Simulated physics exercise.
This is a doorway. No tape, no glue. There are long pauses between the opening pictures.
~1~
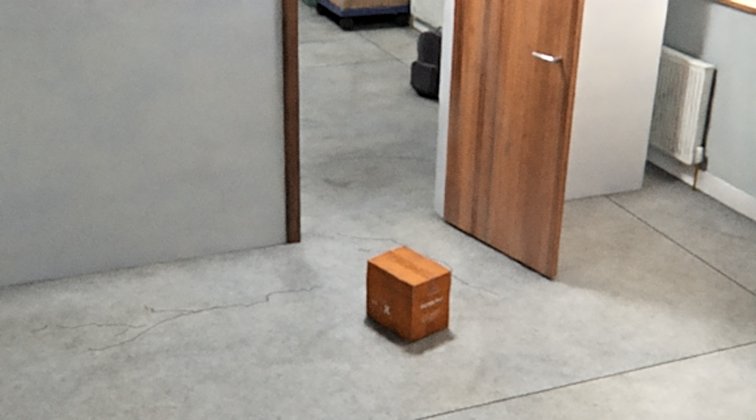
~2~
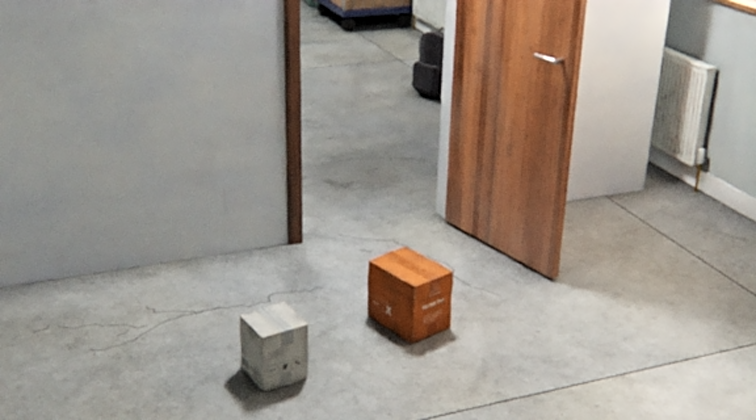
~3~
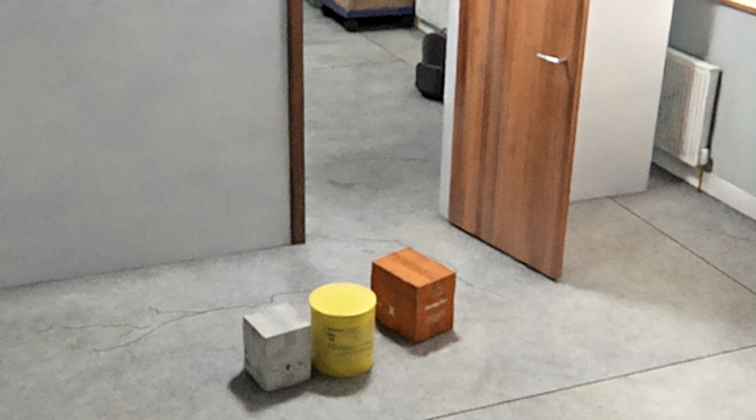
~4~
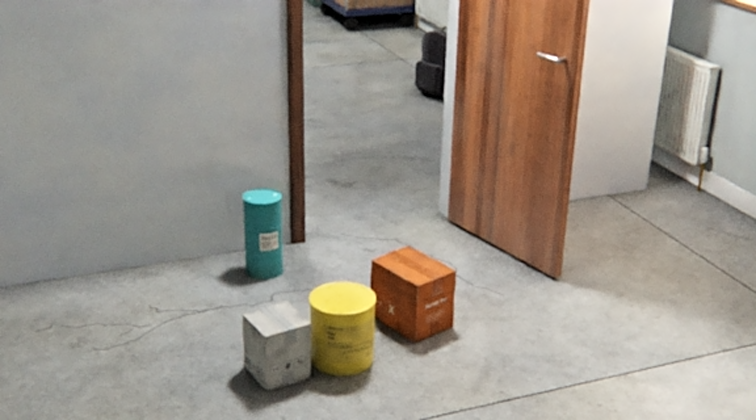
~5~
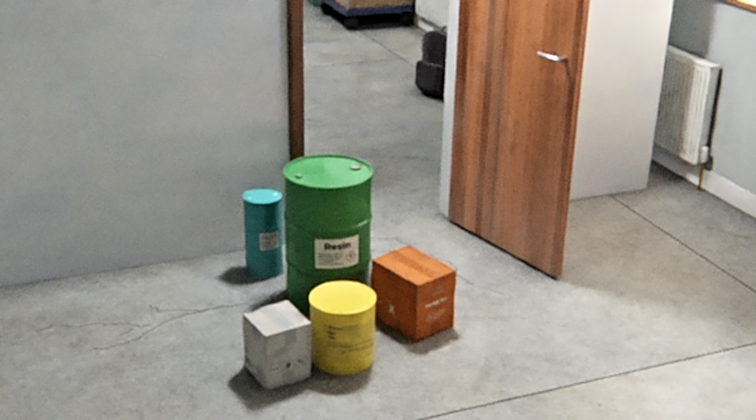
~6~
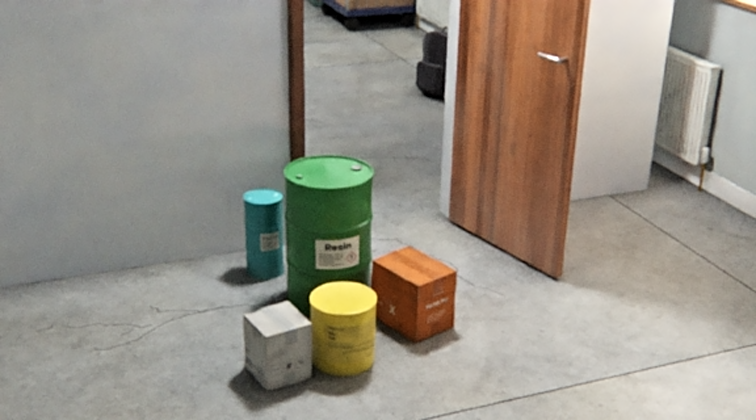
Nothing is seen moving in this high, fixed view down onto a grey concrete floor at a doorway, where the brown wooden door stands wide open and still. An orange box sits alone at first, then a pale grey parcel appears to its left, a yellow pail between them, a turquoise canister by the wall, and a large green drum behind the pail. Once present, each object stays put.
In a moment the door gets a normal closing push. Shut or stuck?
Outcome: The door reaches the frame.
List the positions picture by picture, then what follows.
The first frame shows door wide open and still.
The second frame shows door wide open and still.
The third frame shows door wide open and still; white parcel (277, 347); orange box (412, 295).
The fourth frame shows door wide open and still; yellow pail (342, 329); turquoise canister (263, 234).
The fifth frame shows door wide open and still; white parcel (277, 345); orange box (412, 293).
The sixth frame shows door wide open and still; green drum (329, 236); yellow pail (343, 329).
Then, 0.70 s on from there, door 65° open.
Then, 1.10 s on from there, door 28° open.
In the end, door 0° open; all 5 unmoved. At the end, from the last picture's camera, green drum near (329, 236).
